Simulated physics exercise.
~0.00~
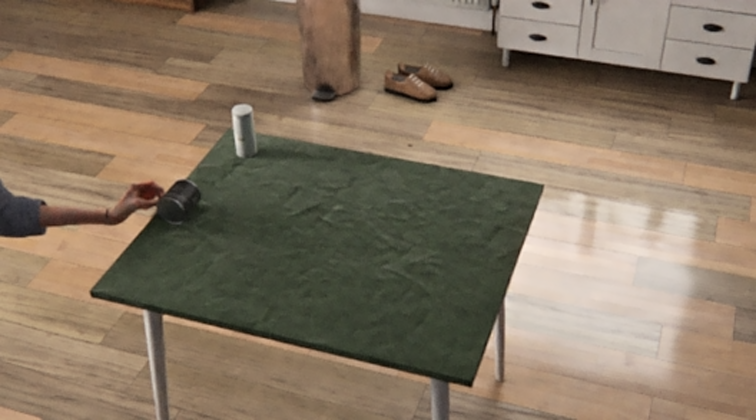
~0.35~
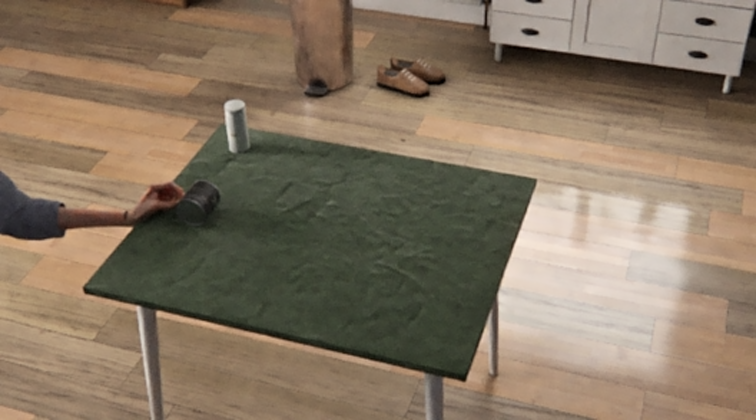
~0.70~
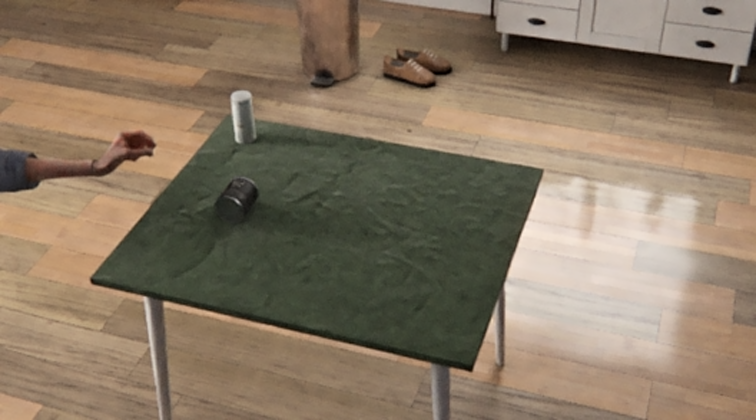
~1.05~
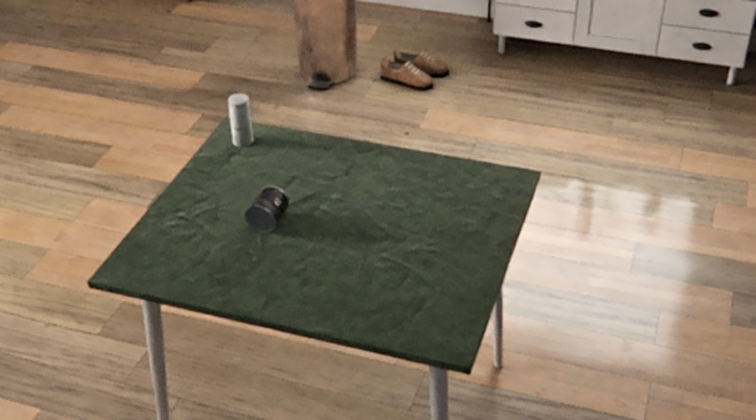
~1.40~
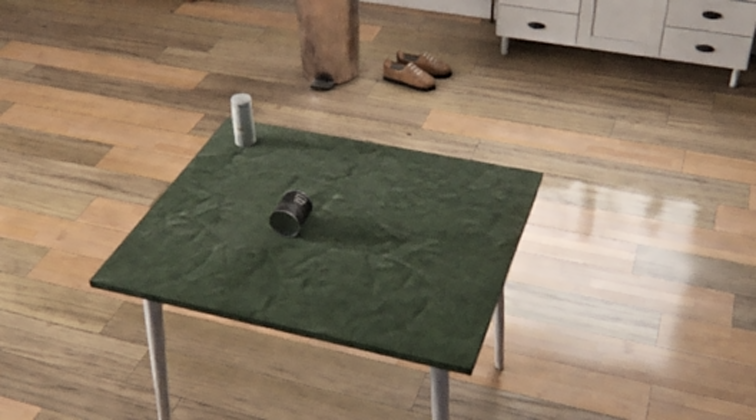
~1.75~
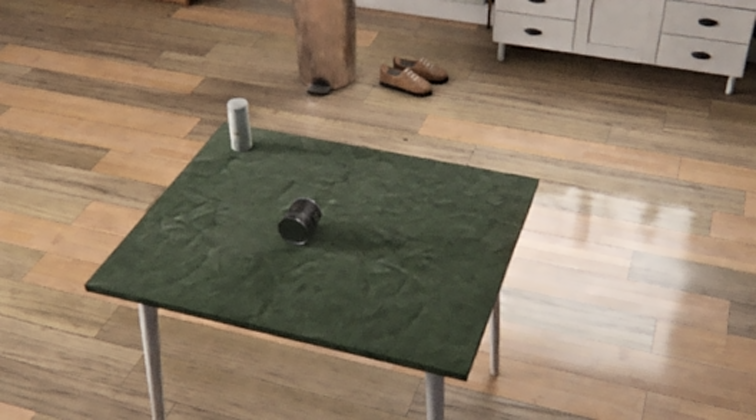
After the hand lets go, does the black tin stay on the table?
Yes, the black tin rolls a little way to the right and comes to rest on top of the table.
On a green-topped table in a room with a wooden floor, a hand pushed a black tin lying on its side to the right, then let go and drew back. The tin rolled on past a still white jar and came to rest on the tabletop.
